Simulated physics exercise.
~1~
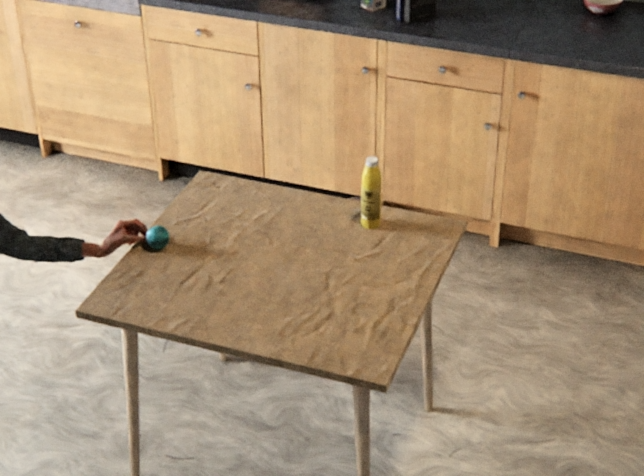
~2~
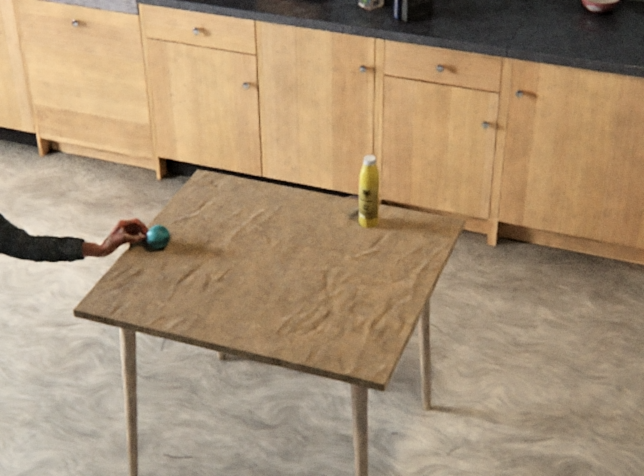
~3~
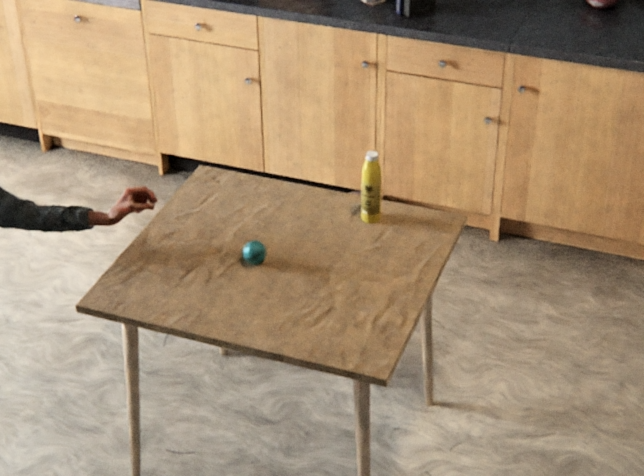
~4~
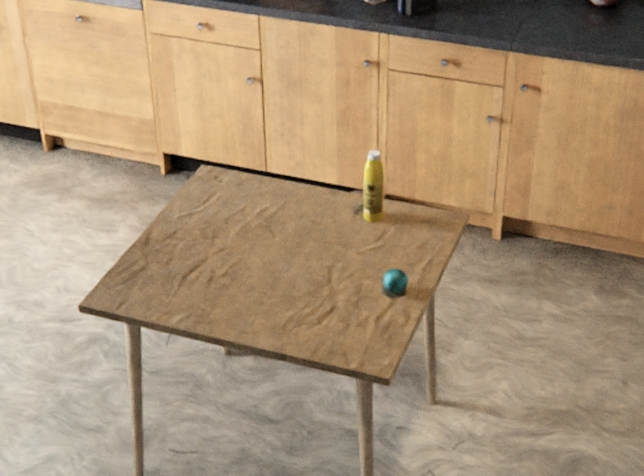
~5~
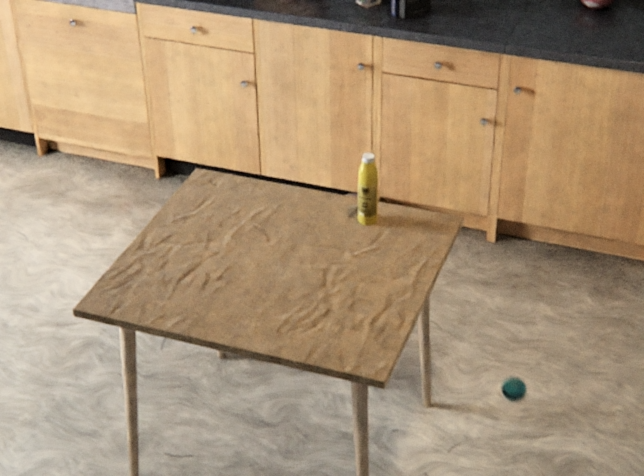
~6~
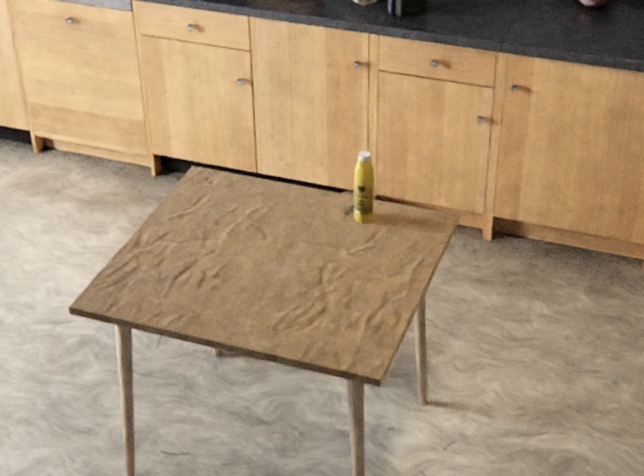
At first, a hand reaches in from the left and holds a turquoise ball near the left edge of a wooden table, while a yellow bottle stands toward the back. The hand then lets go and draws back as the ball rolls to the right across the rumpled-looking tabletop. The ball keeps going, passing in front of the bottle and nearing the right edge, and the hand is gone from view. It drops off the table and appears low beyond the right side. In the end, the ball is out of sight, and the bottle still stands in its place.
